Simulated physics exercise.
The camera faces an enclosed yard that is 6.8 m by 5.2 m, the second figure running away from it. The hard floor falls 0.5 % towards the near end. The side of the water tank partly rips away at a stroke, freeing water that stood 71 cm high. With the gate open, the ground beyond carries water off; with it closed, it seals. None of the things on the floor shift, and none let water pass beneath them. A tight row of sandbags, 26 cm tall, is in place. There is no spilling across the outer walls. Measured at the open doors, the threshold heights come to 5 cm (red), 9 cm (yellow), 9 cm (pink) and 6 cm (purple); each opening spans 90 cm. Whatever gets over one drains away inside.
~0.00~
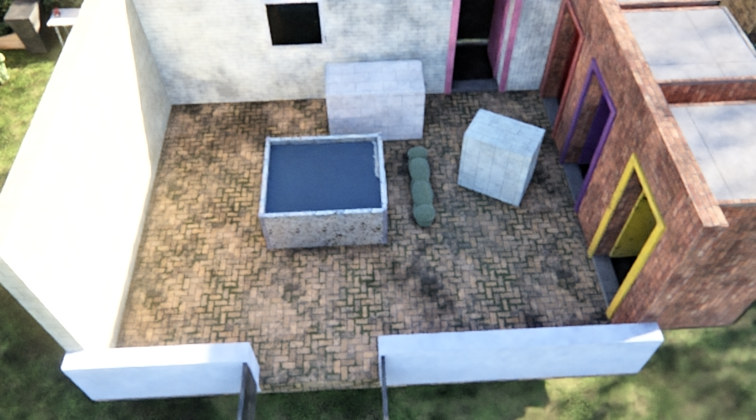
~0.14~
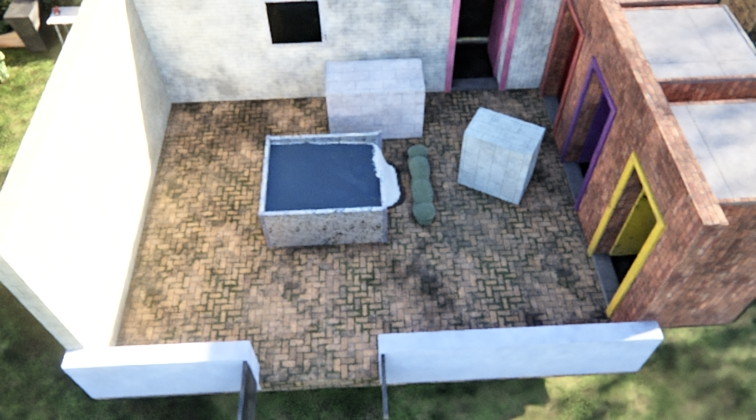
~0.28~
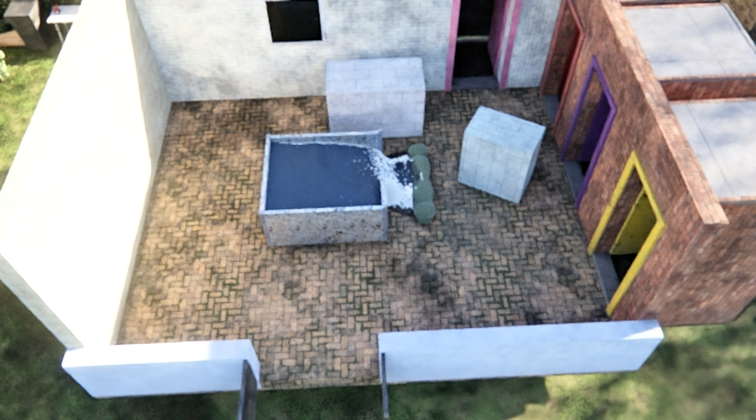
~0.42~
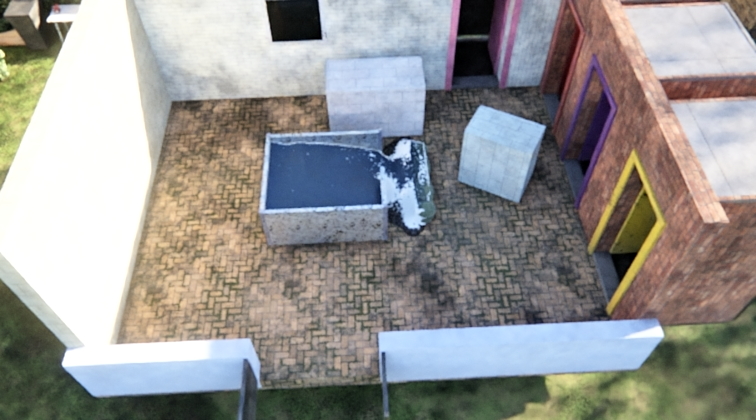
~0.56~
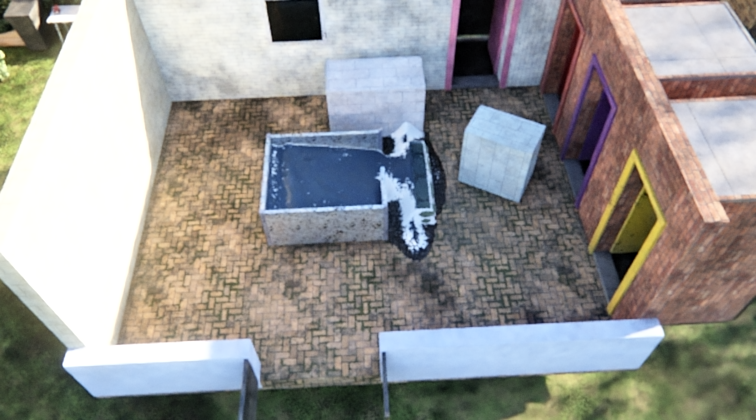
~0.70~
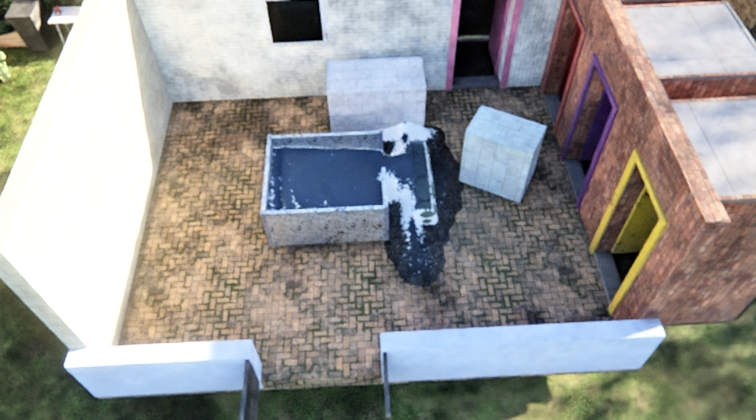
At first, dark water lies still in a square tank in a walled, brick-paved yard with colourful doorways. Water bursts from the tank's right side, foaming over the rounded green object beside it. It then spreads across the paving between the pale blocks and toward the near wall, leaving a dark, widening patch.
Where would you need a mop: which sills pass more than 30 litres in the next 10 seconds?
At the end, the red door will not hold enough water back; the yellow door will hold enough water back; the pink door will hold enough water back; the purple door will hold enough water back.
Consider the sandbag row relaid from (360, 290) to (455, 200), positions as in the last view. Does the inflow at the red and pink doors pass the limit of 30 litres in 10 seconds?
At the red door the limit is exceeded, and at the pink door it is exceeded.
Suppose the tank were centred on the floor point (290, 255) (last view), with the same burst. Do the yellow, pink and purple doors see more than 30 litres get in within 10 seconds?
Checking the limit: Yellow is beyond it, pink is within it and purple is within it.
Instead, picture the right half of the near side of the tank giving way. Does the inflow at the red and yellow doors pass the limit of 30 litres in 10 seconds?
Against that limit: Red under, yellow above.
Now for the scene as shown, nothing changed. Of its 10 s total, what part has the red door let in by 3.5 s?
Around 65 percent.
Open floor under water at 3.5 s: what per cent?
I'd say around 55 % is wet.
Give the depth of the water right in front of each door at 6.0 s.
Readings (cm): Red = 7; yellow = 9; pink = 4; purple = 4.
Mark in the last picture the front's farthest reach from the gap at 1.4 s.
I'd put it near pixel (476, 352) of the last picture.
After 1.4 s water covers 30 % of the floor and is deepest (48 cm) near (406, 181); red door not reached, yellow door not reached, pink door not reached, purple door not reached.
After 2.2 s water covers 45 % of the floor and is deepest (36 cm) near (406, 181); red door 10 cm at the sill, 13 L in, yellow door not reached, pink door 3 cm at the sill, 0 L in, purple door not reached.
After 3.5 s water covers 55 % of the floor and is deepest (28 cm) near (406, 181); red door 12 cm at the sill, 56 L in, yellow door 5 cm at the sill, 0 L in, pink door 4 cm at the sill, 0 L in, purple door 4 cm at the sill, 0 L in.
After 6.0 s water covers 80 % of the floor and is deepest (18 cm) near (406, 181); red door 7 cm at the sill, 85 L in, yellow door 9 cm at the sill, 1 L in, pink door 4 cm at the sill, 0 L in, purple door 4 cm at the sill, 0 L in.
After 10.0 s water covers 90 % of the floor and is deepest (10 cm) near (406, 190); red door 4 cm at the sill, 88 L in, yellow door 6 cm at the sill, 2 L in, pink door 2 cm at the sill, 0 L in, purple door 5 cm at the sill, 1 L in.
